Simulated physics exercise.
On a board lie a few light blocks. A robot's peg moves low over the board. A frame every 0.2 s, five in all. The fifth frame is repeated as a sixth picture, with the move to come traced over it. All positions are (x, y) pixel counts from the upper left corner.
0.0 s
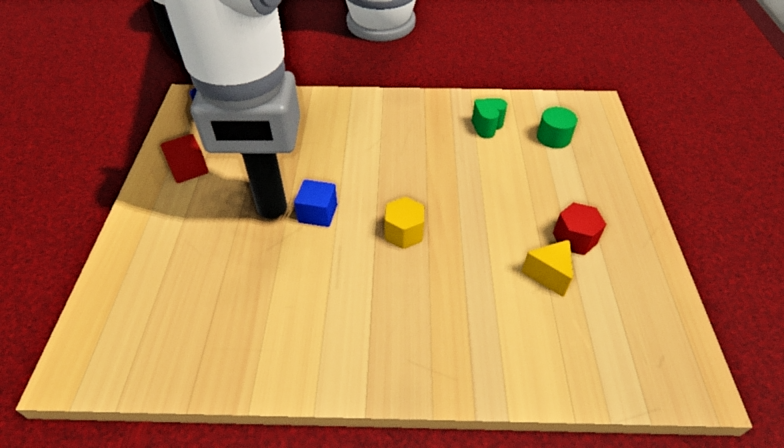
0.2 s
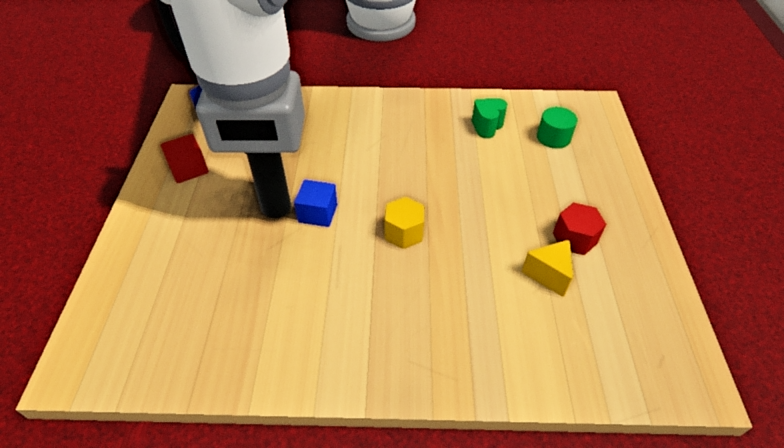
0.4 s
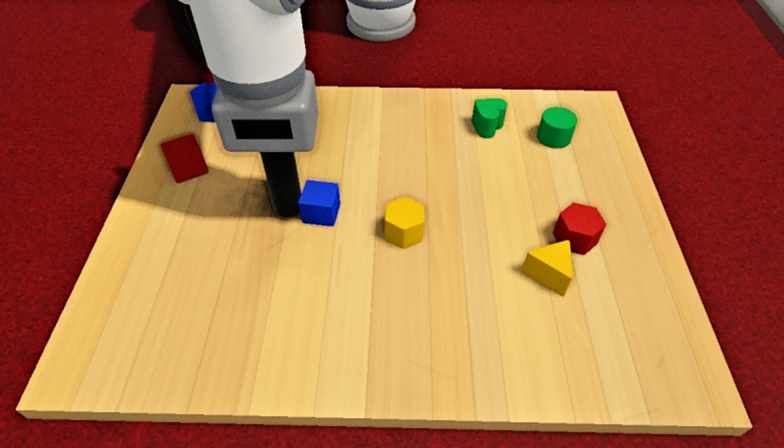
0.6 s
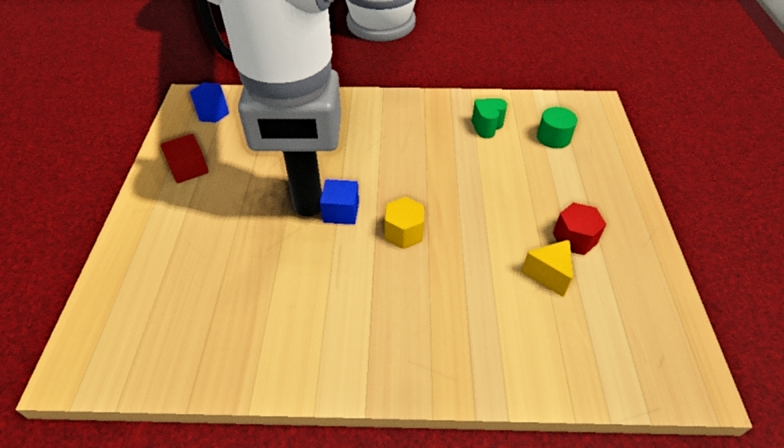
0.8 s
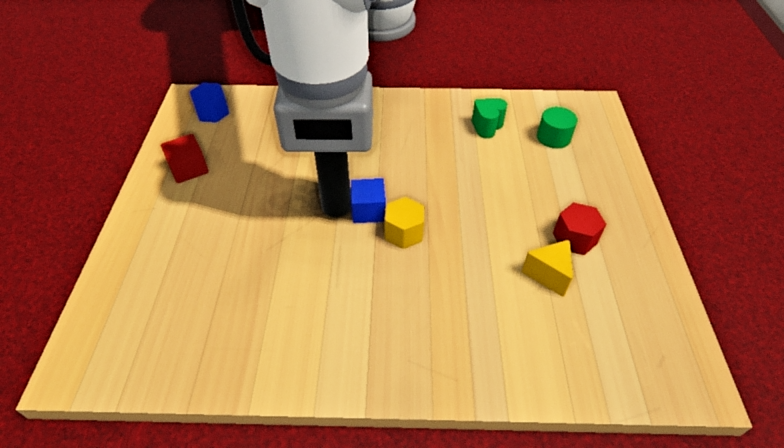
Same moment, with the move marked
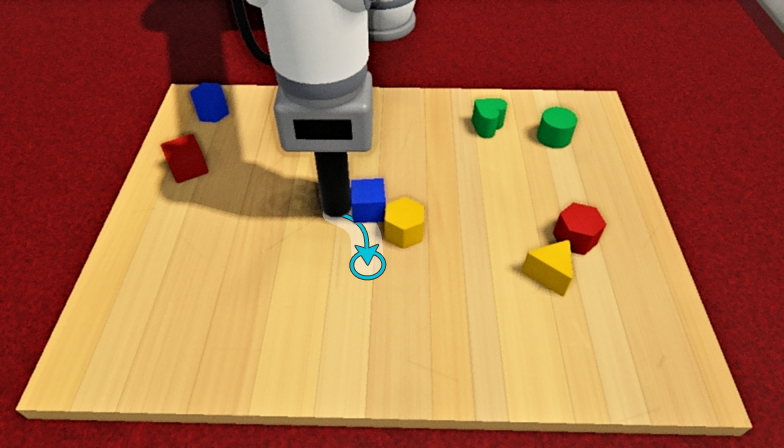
A robot arm's black peg pushes a blue cube right, up to a yellow hexagon.
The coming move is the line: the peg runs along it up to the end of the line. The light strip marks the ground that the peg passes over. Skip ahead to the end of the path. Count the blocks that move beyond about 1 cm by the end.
In total, one block gets moved by over 1 cm.
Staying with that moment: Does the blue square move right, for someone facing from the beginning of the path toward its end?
I'd say no.
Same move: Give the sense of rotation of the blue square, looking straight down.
It goes round opposite to clock hands.
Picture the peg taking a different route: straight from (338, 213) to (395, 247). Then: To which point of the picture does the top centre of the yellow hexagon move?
Near (427, 215).
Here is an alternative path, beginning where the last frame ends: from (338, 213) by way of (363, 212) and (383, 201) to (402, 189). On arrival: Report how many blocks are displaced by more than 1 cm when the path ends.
I'd put the number at one.
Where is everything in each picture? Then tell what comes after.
In the first frame, peg tip (273, 208); block tops, blue square (315, 192); yellow hexagon (405, 212).
In the second frame, peg (277, 208); blocks unchanged.
In the third frame, peg (289, 207); blue square (319, 192).
In the fourth frame, peg (309, 206); blue square (339, 191).
In the fifth frame, peg (337, 207); blue square (368, 190); yellow hexagon (405, 212).
Path on the board, from (338, 213) through (359, 224) and (367, 243) to (368, 265).
On the path given first. Halfway along, peg (364, 227); blue square (385, 189), turned 25° anticlockwise.
At the end, peg (367, 259); blue square (385, 189), turned 25° anticlockwise; yellow hexagon in place.
